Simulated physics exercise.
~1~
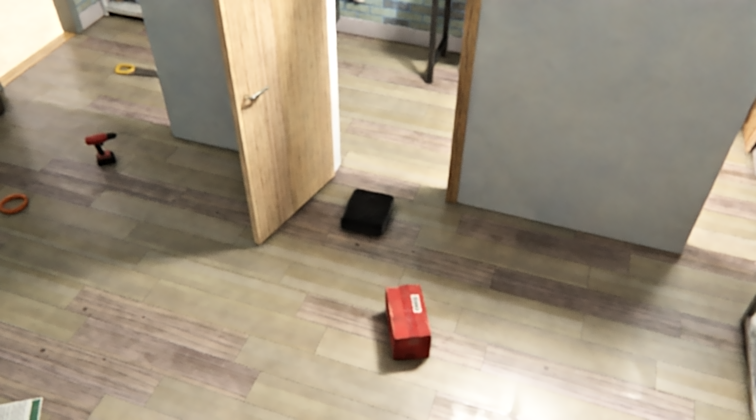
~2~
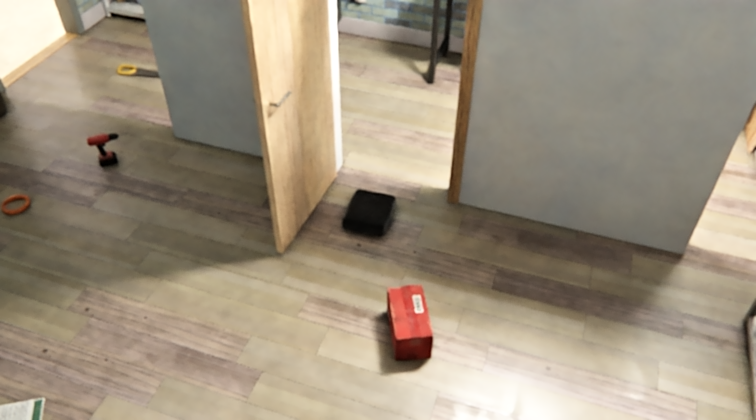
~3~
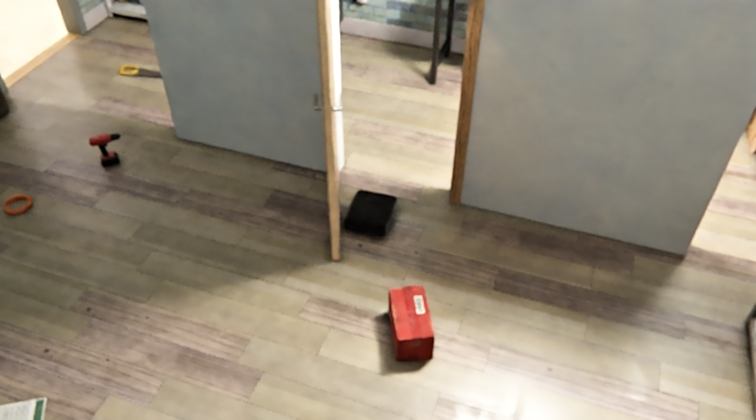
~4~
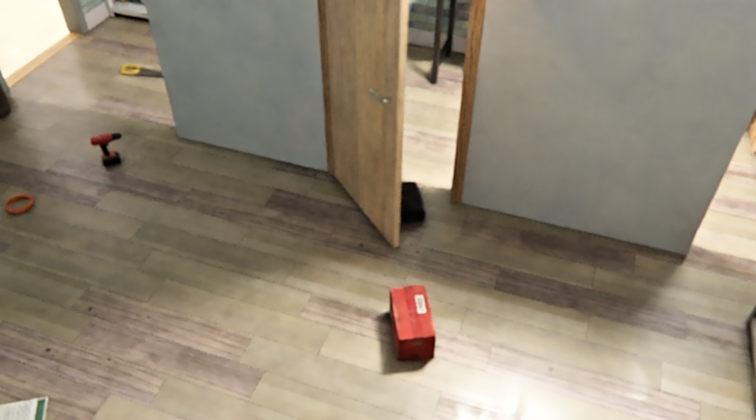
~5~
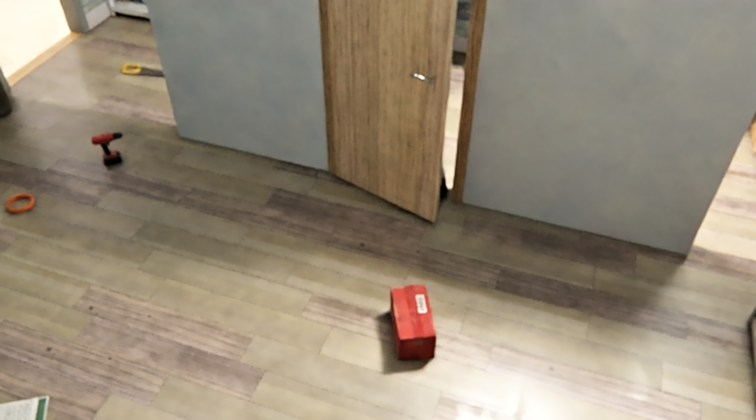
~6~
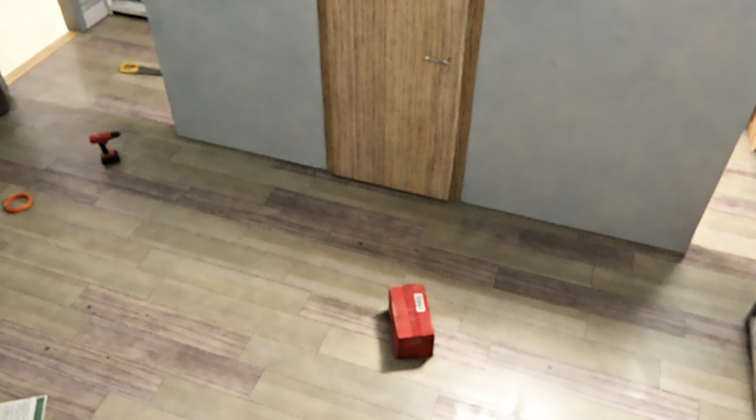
A wooden door swings steadily toward its frame, reaching a black cushion on the floor and moving along with it to the right and back until the cushion is out of sight, and ends fully closed, while a red parcel in front stays where it is.
